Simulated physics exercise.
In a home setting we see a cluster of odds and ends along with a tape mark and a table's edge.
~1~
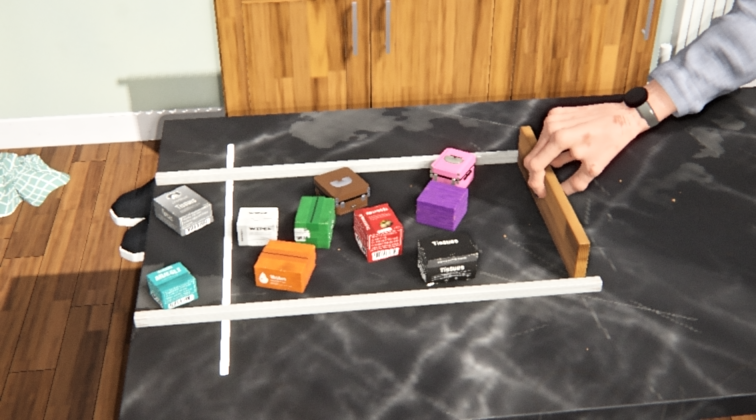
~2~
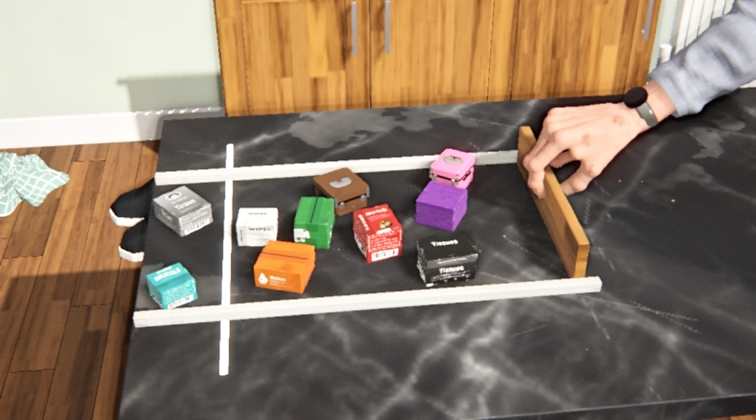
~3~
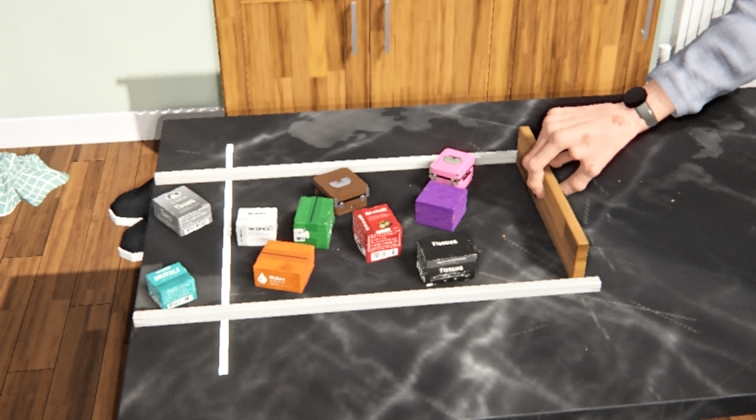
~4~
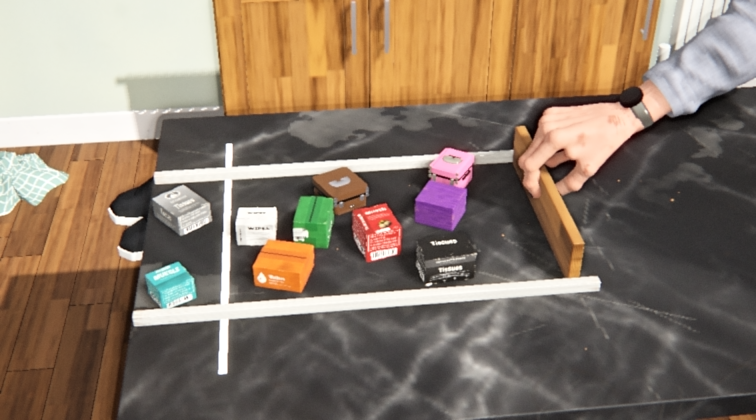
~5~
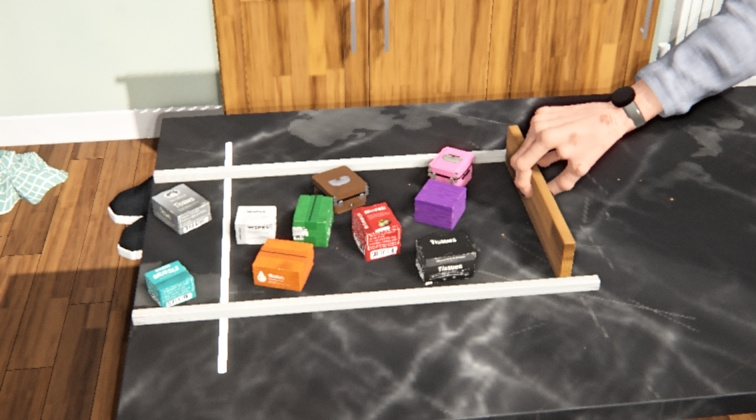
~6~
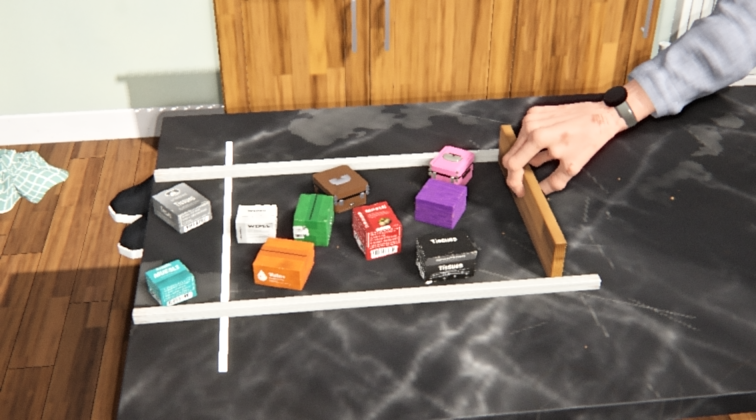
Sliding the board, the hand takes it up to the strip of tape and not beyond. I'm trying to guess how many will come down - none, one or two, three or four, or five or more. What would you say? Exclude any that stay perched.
I would say three or four.
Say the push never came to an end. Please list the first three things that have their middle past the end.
It goes the grey box, after that the turquoise box, and then the white box.
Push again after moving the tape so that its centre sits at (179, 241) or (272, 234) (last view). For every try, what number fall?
Ending up on the floor: First try 6, second try 0.
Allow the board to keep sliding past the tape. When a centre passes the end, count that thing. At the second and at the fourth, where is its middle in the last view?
At (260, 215) for the second, at (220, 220) for the fourth.
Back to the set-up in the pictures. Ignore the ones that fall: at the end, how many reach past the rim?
2 overhanging.
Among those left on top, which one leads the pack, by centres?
That would be the orange box, which ends nearest.
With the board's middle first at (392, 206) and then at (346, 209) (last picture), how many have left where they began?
First 6, after that 8.
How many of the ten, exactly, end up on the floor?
The answer is exactly 3.
Soon after, none off yet; turquoise box at rest near (171, 284); grey box at rest near (182, 207); white box at rest near (257, 224).
After that, none off yet; turquoise box at rest near (171, 284); grey box moving near (179, 206); white box displaced about its own width near (210, 219).
In the end, the number that fall off is three or four; gone, white box, grey box and turquoise box.
